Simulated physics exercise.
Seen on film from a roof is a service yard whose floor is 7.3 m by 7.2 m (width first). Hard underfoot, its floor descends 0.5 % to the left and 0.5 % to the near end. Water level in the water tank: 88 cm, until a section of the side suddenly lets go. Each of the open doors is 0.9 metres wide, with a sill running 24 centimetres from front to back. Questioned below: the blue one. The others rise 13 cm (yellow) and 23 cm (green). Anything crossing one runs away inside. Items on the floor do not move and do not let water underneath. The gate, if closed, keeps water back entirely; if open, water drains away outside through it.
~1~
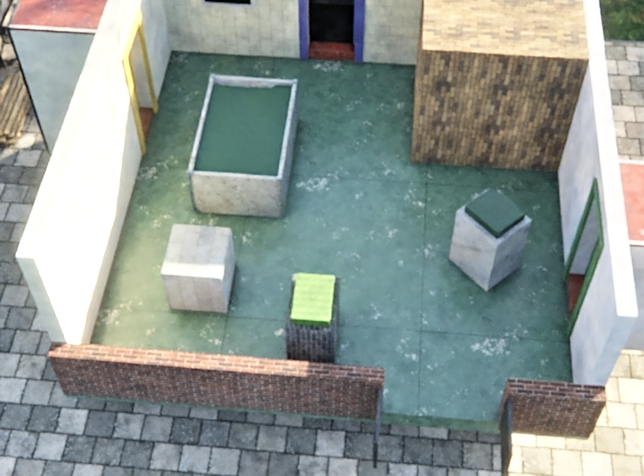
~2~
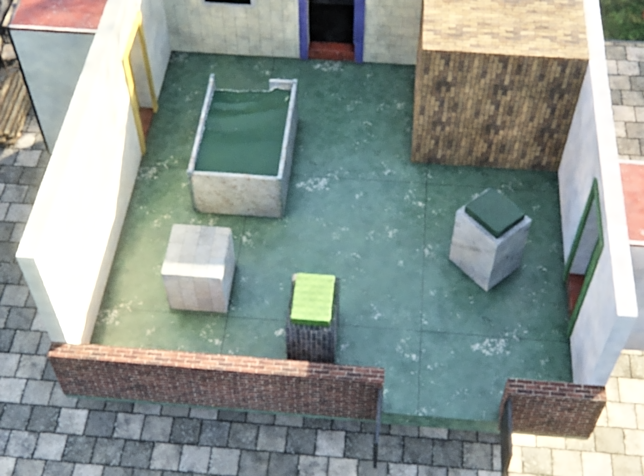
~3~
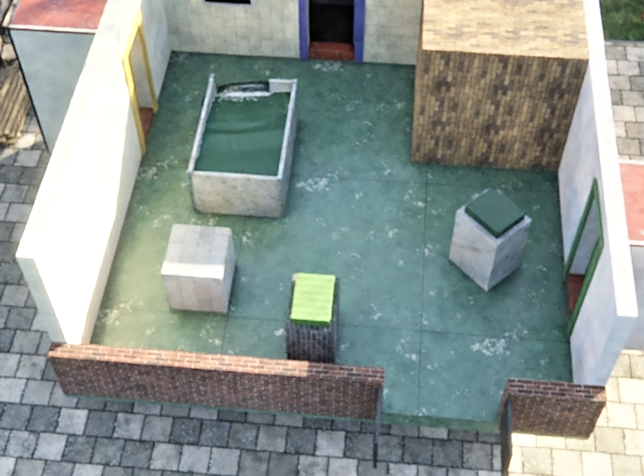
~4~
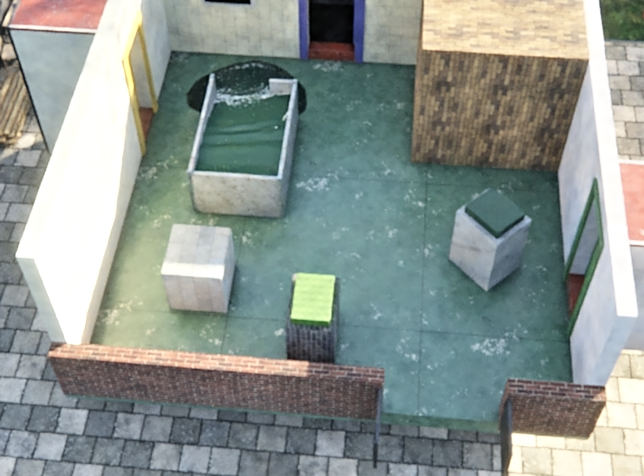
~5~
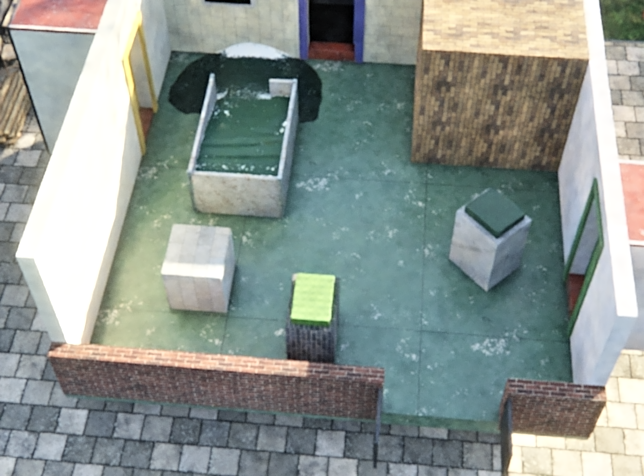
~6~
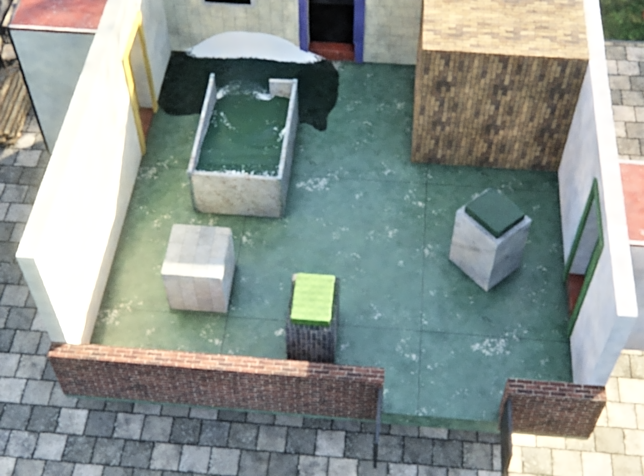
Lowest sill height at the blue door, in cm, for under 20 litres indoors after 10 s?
I would say 15 cm.
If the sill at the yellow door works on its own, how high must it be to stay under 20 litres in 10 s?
At yellow, roughly 8.0 cm.
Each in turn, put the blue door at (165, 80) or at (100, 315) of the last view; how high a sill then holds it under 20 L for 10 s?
34 and 13.0 cm.
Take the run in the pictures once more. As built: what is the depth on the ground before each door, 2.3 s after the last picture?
Blue door: 15 cm; yellow door: 13 cm; green door: 0 cm.
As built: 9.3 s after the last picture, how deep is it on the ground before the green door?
Lab note: Depth approx. 6.5 cm.
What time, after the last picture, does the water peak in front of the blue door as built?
Around 1.0 seconds.
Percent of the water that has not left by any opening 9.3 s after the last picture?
Around 94 per cent of the water.
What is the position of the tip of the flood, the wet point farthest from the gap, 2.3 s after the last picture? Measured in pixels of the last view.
The farthest wet point is roughly at (104, 294) in the last view.
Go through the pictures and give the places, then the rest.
In the first frame, still water, 88 cm deep, in the water tank at (245, 128); the blue door at (332, 19) is dry.
In the second frame, the front is at a hidden place, 0.4 m from the gap on the far side; 0.3 m2 of floor is wet, 88 cm left at the back.
In the third frame, the front is at a hidden place, 0.9 m from the gap on the far side; 1.1 m2 of floor is wet, 88 cm left at the back.
In the fourth frame, the gap is on the far side, the front 1.5 m out at (256, 63); the back of the water tank holds 87 cm.
In the fifth frame, the gap is on the far side, the front 1.7 m out at (212, 54); the back of the water tank holds 79 cm.
In the sixth frame, water pours out on the far side and has run 1.9 m, to (181, 53); about 6 cm deep outside, 74 cm at the back; the blue door at (332, 19), 2.2 m from the gap, is still 0.1 m from the nearest water.
Then, 0.7 s after the last picture water covers 10 % of the floor, deepest (64 cm) near (171, 56); 21 cm at the blue door, 0 litres in over its 22 cm sill.
Then, 2.3 s after the last picture water covers 35 % of the floor, deepest (32 cm) near (169, 63); 15 cm at the blue door, 2 litres in over its 22 cm sill.
Then, 9.3 s after the last picture water covers 90 % of the floor, deepest (14 cm) near (129, 377); 5 cm at the blue door, 3 litres in over its 22 cm sill.
At the blue door as built, the water peaked near 22 cm, 0.9 s after the last picture.
With a sill of 14 cm, 26 litres would have come in within the 10 s; with 16.5 cm, 14 litres. So under 20 litres takes about 15 cm.
